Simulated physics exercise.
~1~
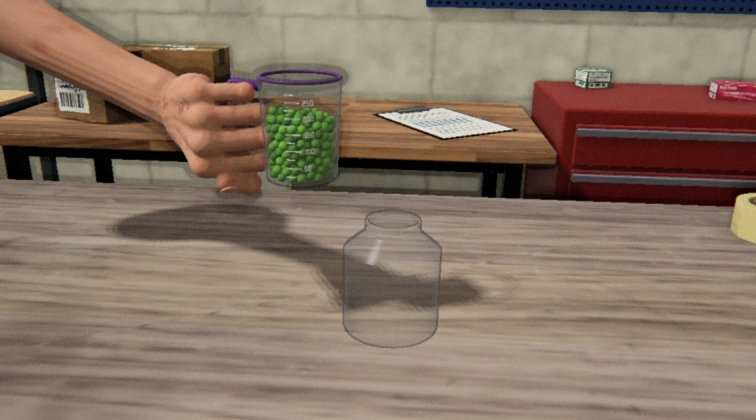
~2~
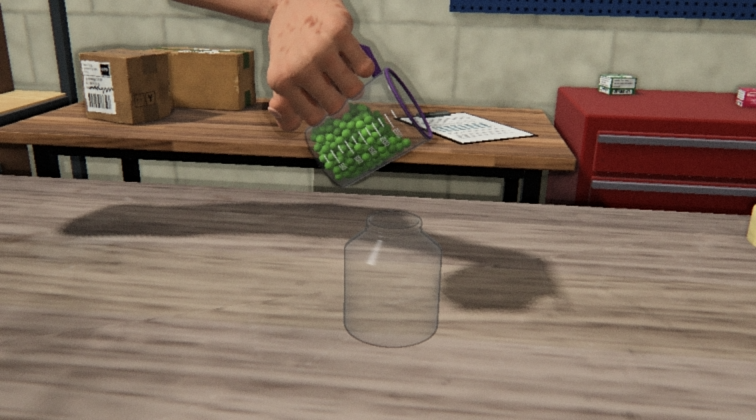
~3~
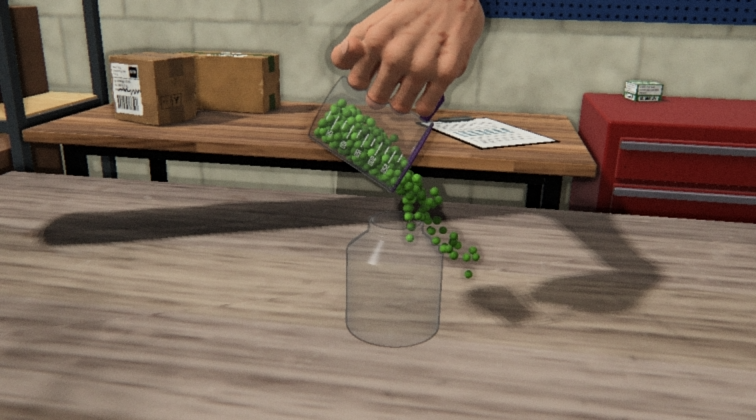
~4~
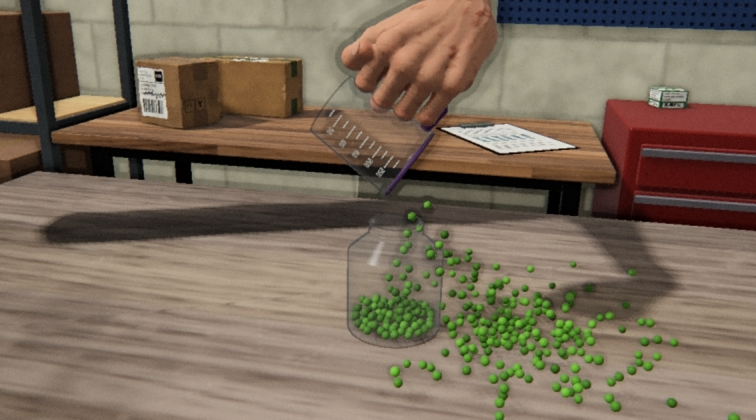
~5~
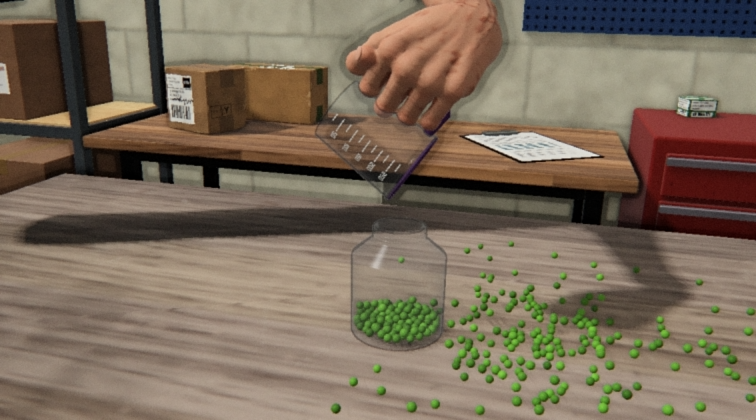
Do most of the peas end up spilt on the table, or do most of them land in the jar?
Most of the peas end up spilt on the table outside the jar. Only a part of them lands in the jar, and hardly any stay in the cup.
